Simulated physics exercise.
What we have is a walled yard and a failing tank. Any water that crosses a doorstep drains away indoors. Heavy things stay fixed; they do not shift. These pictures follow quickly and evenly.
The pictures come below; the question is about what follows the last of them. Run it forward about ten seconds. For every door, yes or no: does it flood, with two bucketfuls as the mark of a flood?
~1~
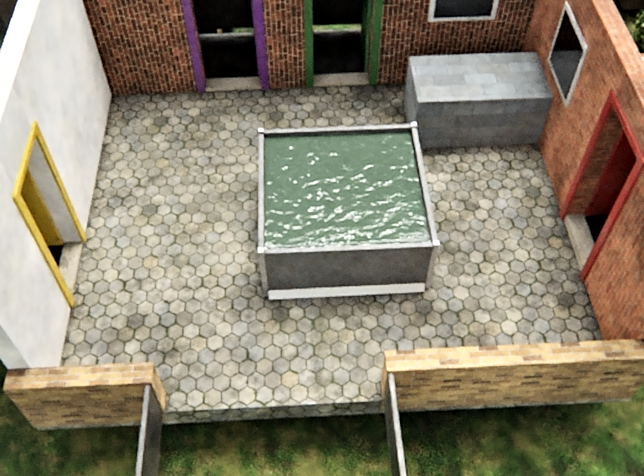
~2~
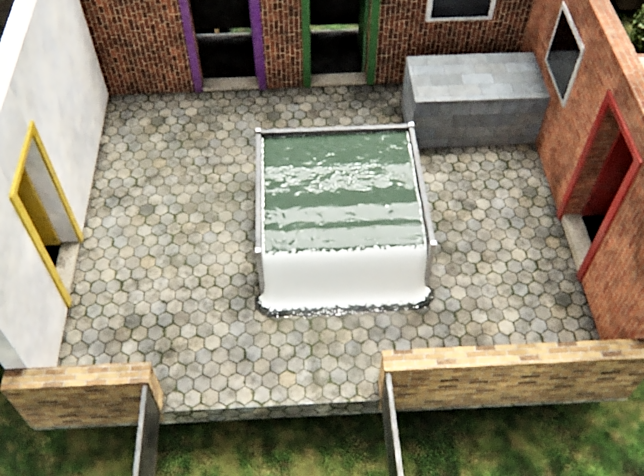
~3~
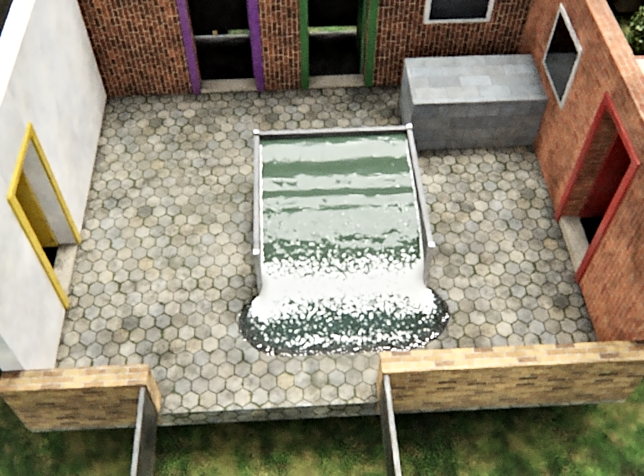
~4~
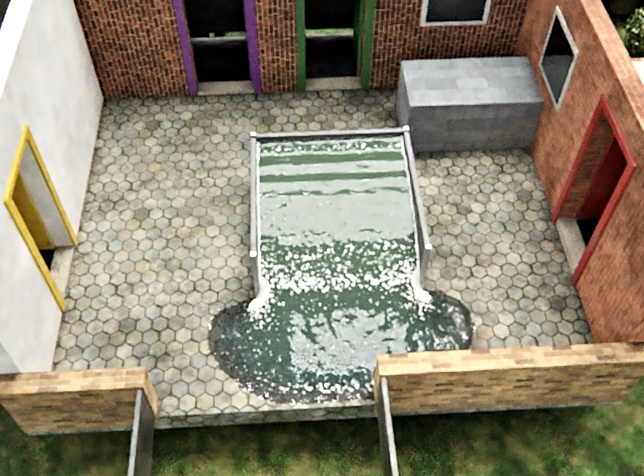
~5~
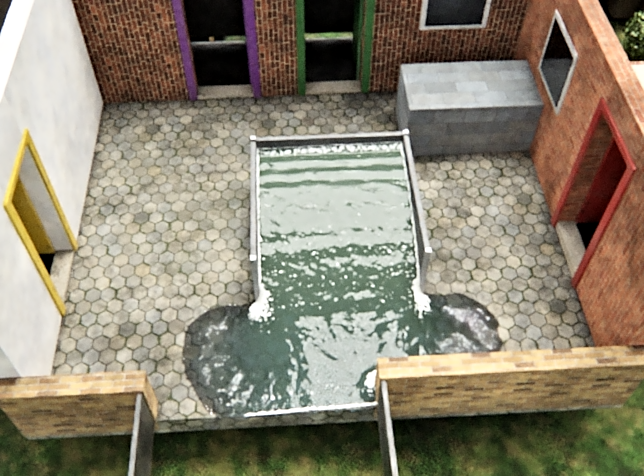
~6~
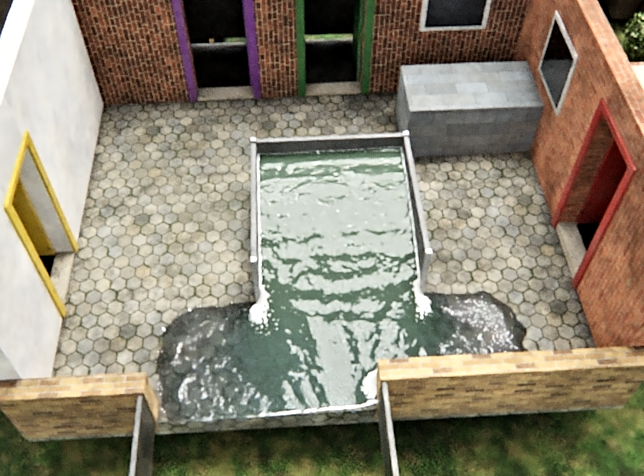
Red door: No, purple door: No, yellow door: No, green door: No.
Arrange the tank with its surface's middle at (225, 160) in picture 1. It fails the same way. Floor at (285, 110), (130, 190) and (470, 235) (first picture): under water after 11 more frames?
In that order: Not reached, not reached, not reached.
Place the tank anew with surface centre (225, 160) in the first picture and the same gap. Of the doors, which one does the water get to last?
It would be the one in green.
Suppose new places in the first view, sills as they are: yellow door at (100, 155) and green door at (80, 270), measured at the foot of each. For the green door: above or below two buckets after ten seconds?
As I see it, the green door comes in lower.
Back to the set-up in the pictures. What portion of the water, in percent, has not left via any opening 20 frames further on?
That works out to about 50 per cent.
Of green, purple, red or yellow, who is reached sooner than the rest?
That's the door marked red.
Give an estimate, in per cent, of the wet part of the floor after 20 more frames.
Share estimate: About 45 per cent.
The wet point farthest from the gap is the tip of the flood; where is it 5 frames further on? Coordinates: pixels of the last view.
Best guess: Near (46, 409).
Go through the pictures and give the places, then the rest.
The water tank at (343, 188) is whole and still, in the first picture.
The front is at (259, 300), out from the gap at (345, 273), in the second picture.
The front is at (248, 331), out from the gap at (343, 279), in the third picture.
Water pours out at (340, 282) and has run to a hidden place, in the fourth picture.
Water pours out at (340, 287) and has run to a hidden place, in the fifth picture.
Water pours out at (340, 289) and has run to a hidden place, in the sixth picture.
A moment on, water covers 20 % of the floor; the red door not reached, the purple door not reached, the yellow door not reached, the green door not reached.
Next, water covers 30 % of the floor; the red door wet at the sill, nothing in, the purple door not reached, the yellow door not reached, the green door not reached.
Then, water covers 45 % of the floor; the red door wet at the sill, nothing in, the purple door not reached, the yellow door wet at the sill, nothing in, the green door not reached.
Later, water covers 65 % of the floor; the red door under two buckets in, the purple door wet at the sill, nothing in, the yellow door wet at the sill, nothing in, the green door wet at the sill, nothing in.
In the end, water covers 80 % of the floor; the red door under two buckets in, the purple door wet at the sill, nothing in, the yellow door wet at the sill, nothing in, the green door wet at the sill, nothing in.
